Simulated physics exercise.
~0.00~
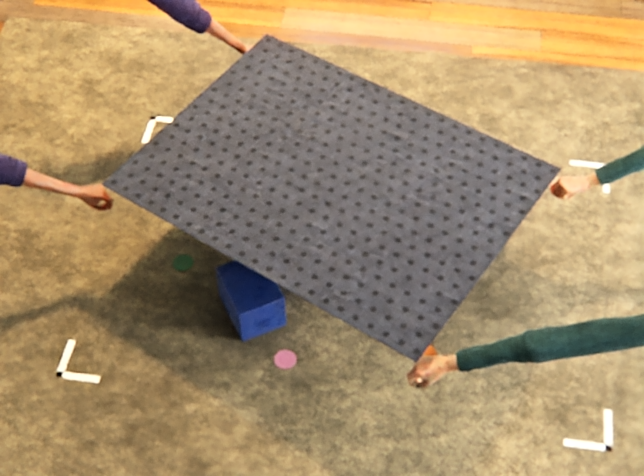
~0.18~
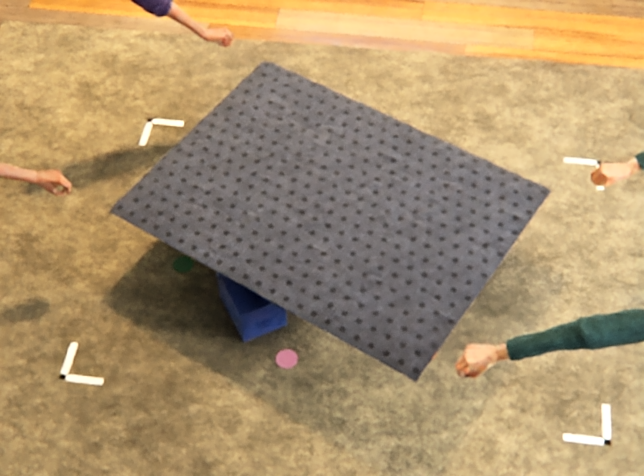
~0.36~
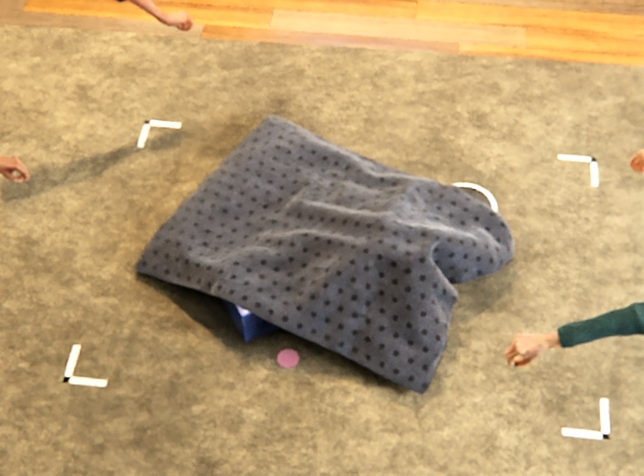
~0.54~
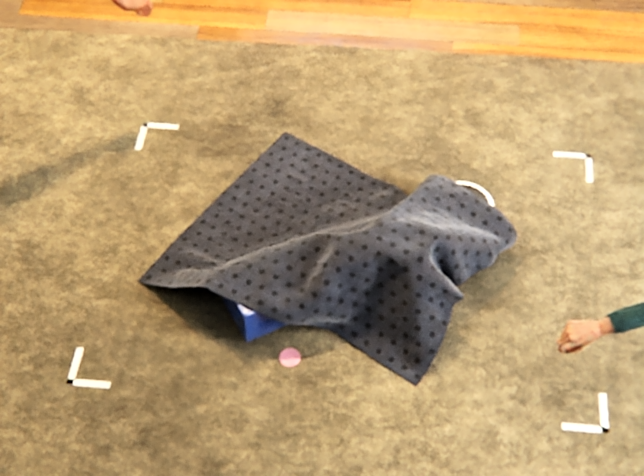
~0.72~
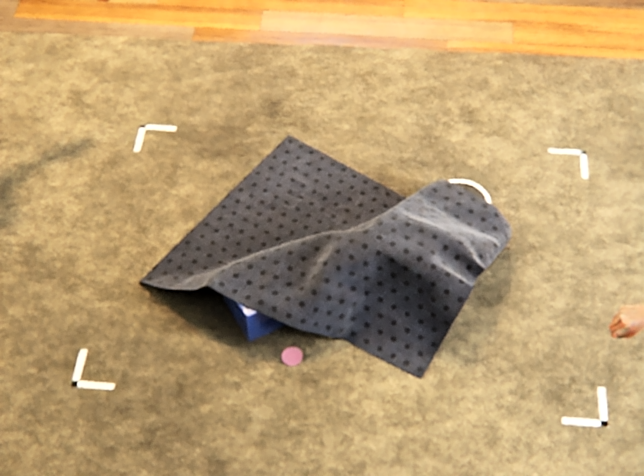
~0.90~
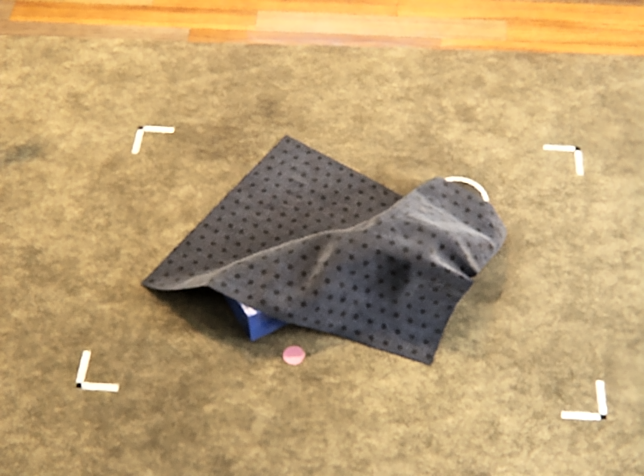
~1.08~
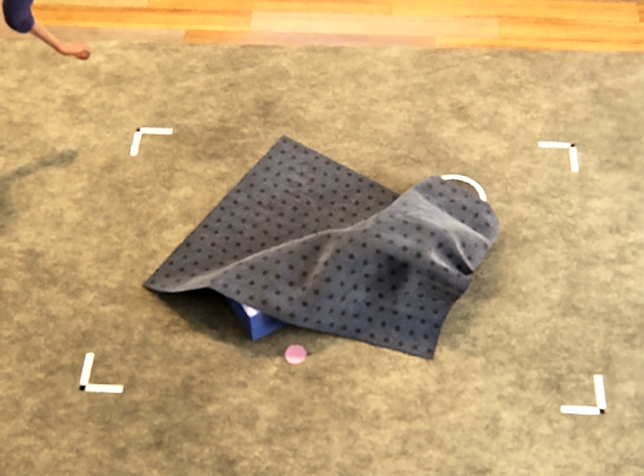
A dark spotted cloth, held flat by four hands, was let go and dropped over a blue crate and other things on the carpet, sagging into folds and covering a green disc, while the crate's corner and a pink disc stayed in view.
